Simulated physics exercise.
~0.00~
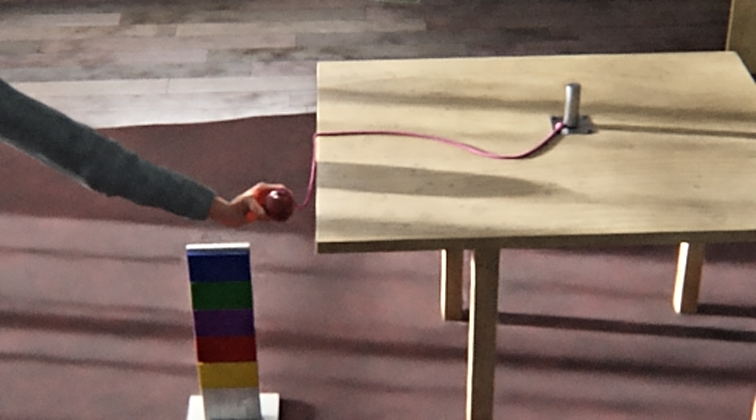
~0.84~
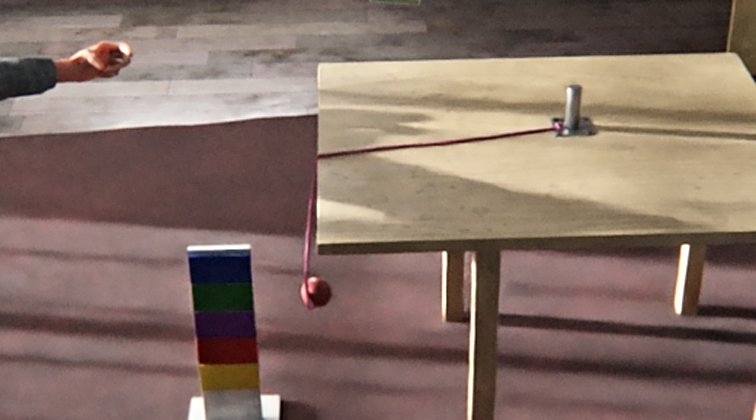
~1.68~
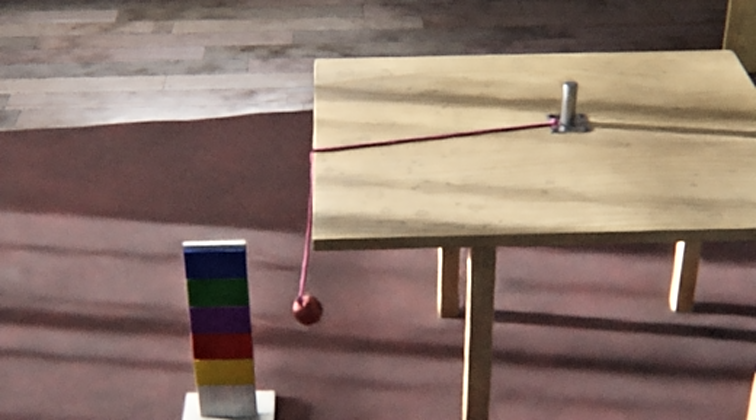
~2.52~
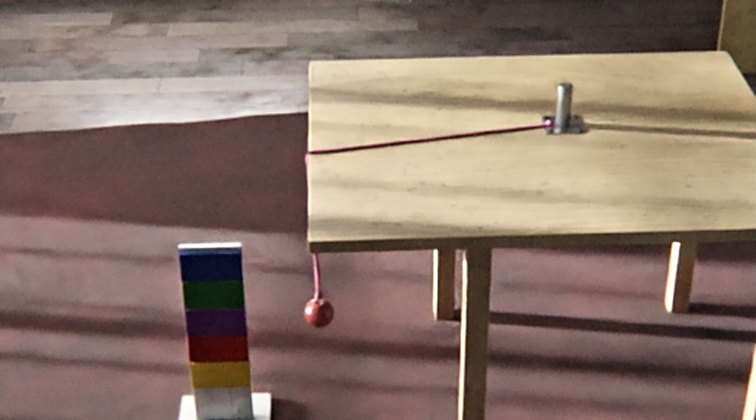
At the edge of a wooden table, a hand holding a red apple tied to a post by a cord lets go and withdraws; the apple drops, the cord pulls taut, and it sways slightly, ending up hanging level with the purple band on the striped column nearby.
